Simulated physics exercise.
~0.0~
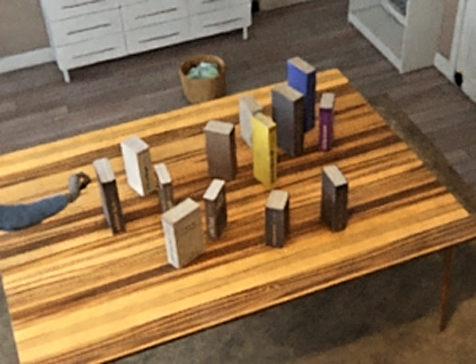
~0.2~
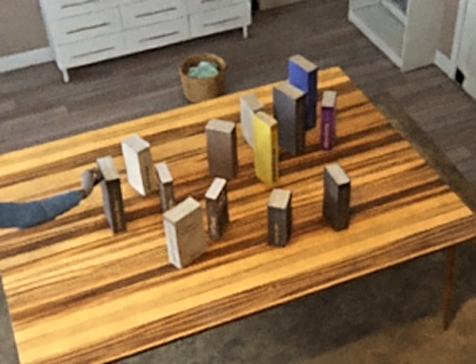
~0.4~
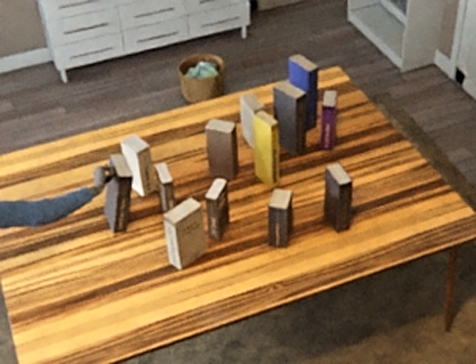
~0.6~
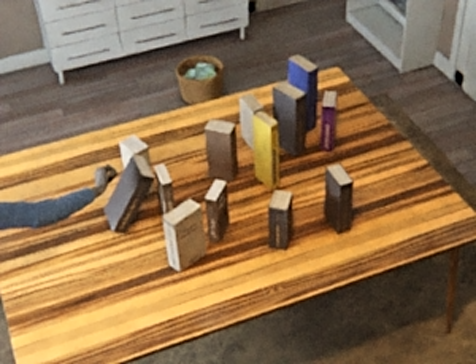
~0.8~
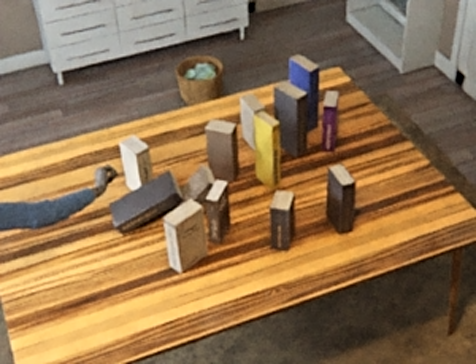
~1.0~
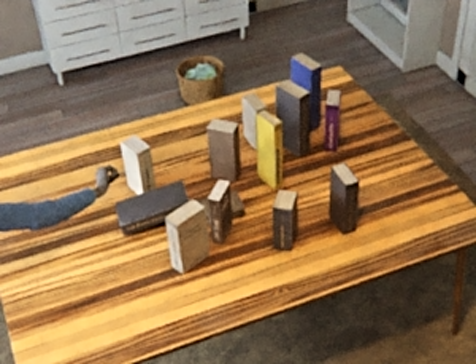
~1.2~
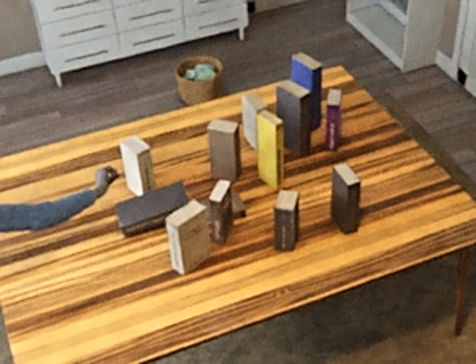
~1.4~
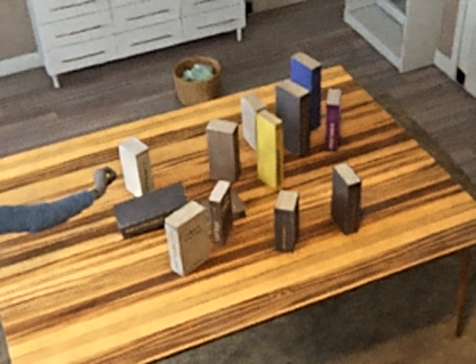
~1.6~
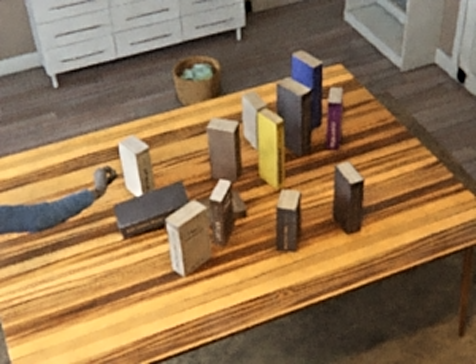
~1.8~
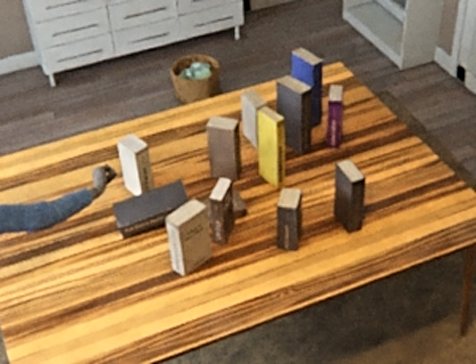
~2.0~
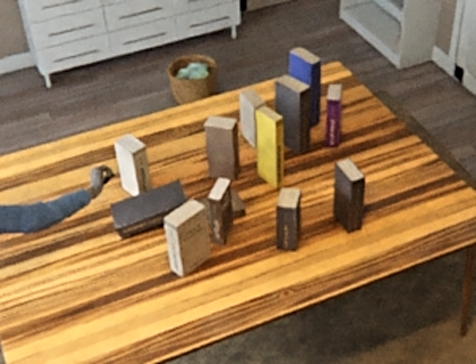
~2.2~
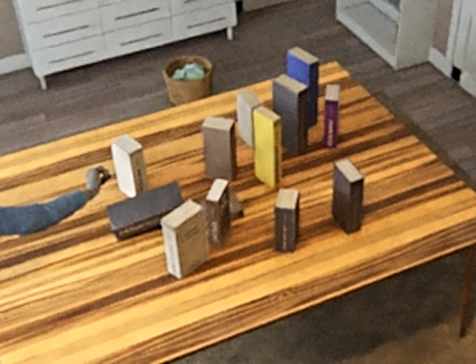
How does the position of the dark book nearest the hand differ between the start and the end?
At the start the dark book stands upright on the table, and at the end it lies on its side.
